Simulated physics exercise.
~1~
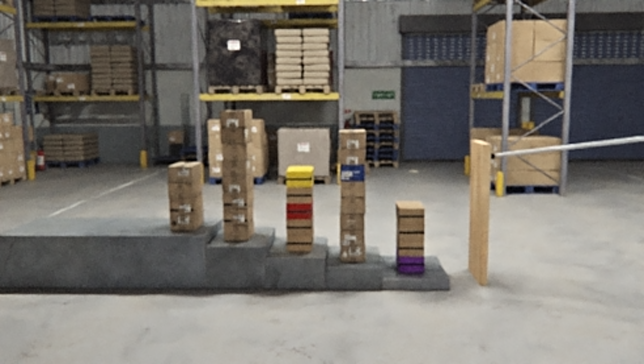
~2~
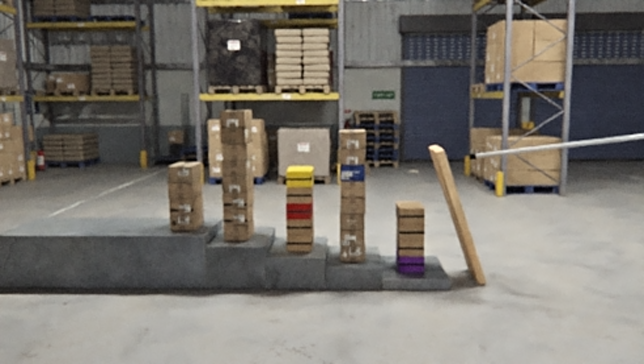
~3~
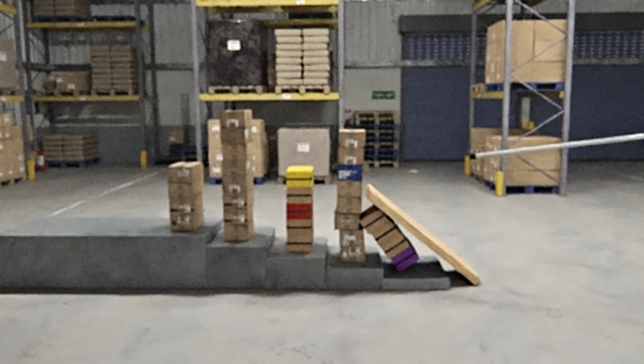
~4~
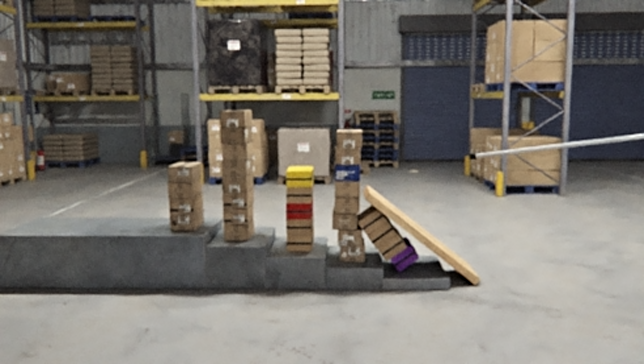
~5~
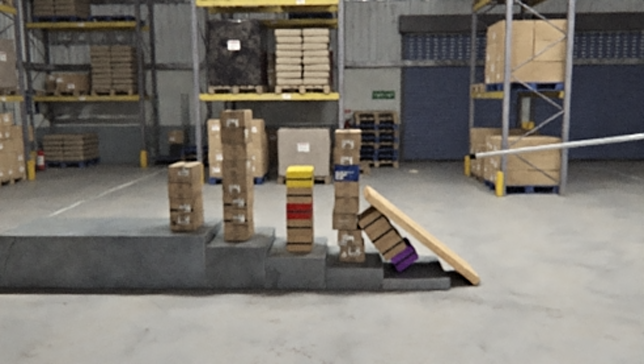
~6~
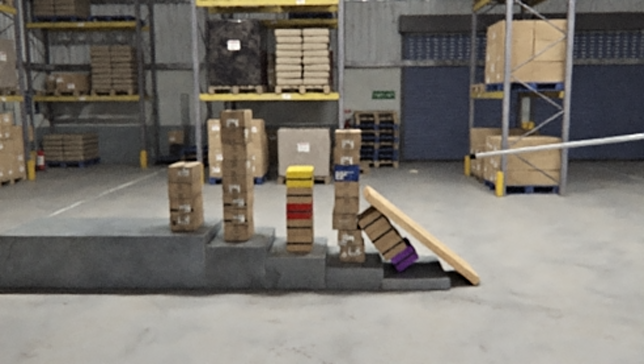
Five stacks of brown parcels stand on low gray steps that rise to the left across a warehouse floor, seen from the side by a still camera, with loaded racks behind. A yellow and a red parcel mark the middle stack, a blue one sits in the next stack to the right, and a purple one is at the base of the short end stack. A pale pole pushes an upright wooden board leftward. The board tips onto the short stack, which leans against the blue-marked stack, shifting it slightly. Everything settles there, the yellow parcel still up.
